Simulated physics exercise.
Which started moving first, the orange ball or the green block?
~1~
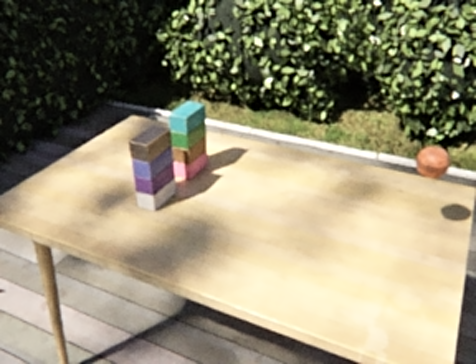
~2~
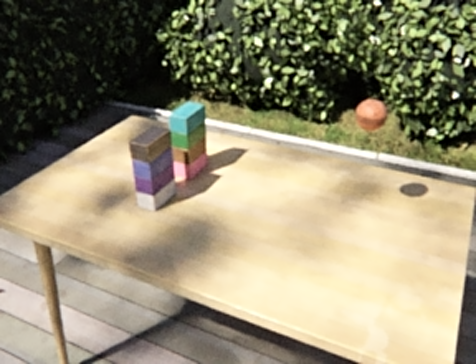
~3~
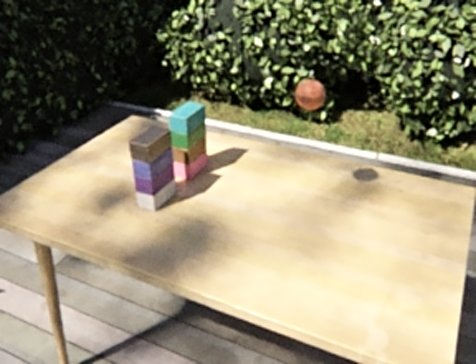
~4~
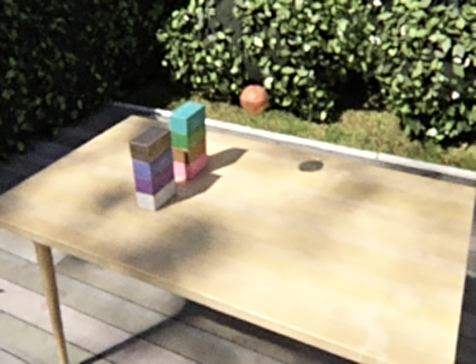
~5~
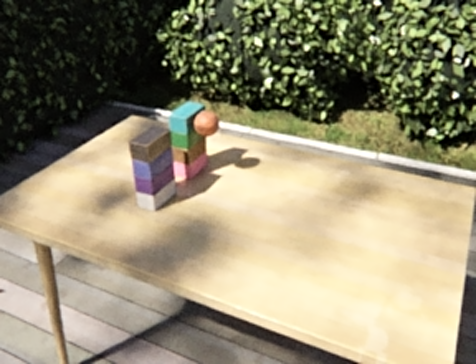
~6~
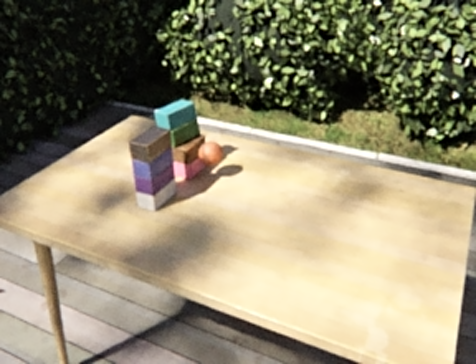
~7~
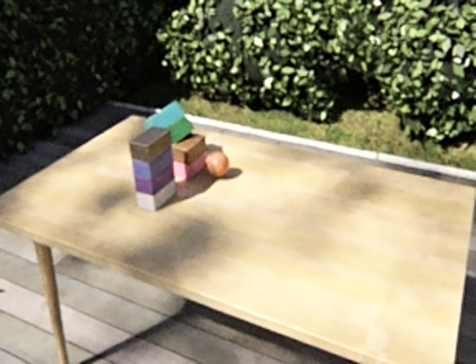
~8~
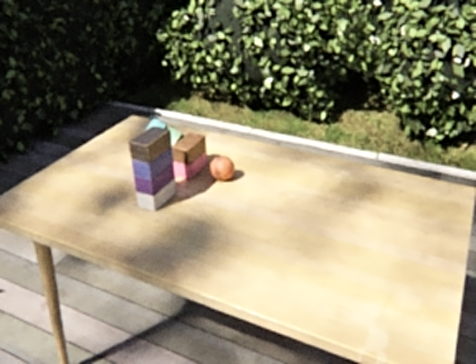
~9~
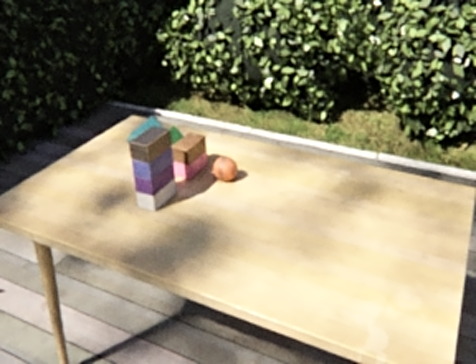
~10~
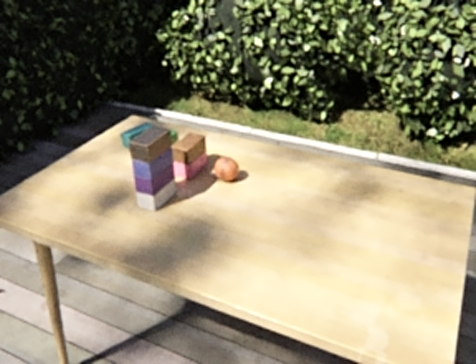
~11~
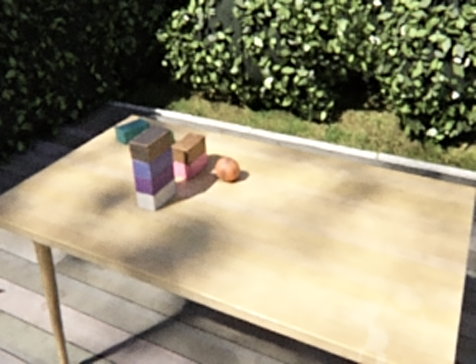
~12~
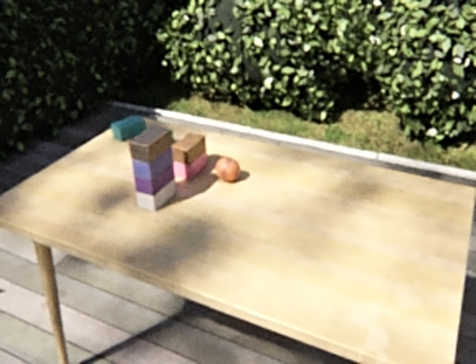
The orange ball started moving first, flying in from the right while the green block was still sitting in its stack. The green block only shifted once the ball had reached the stack.
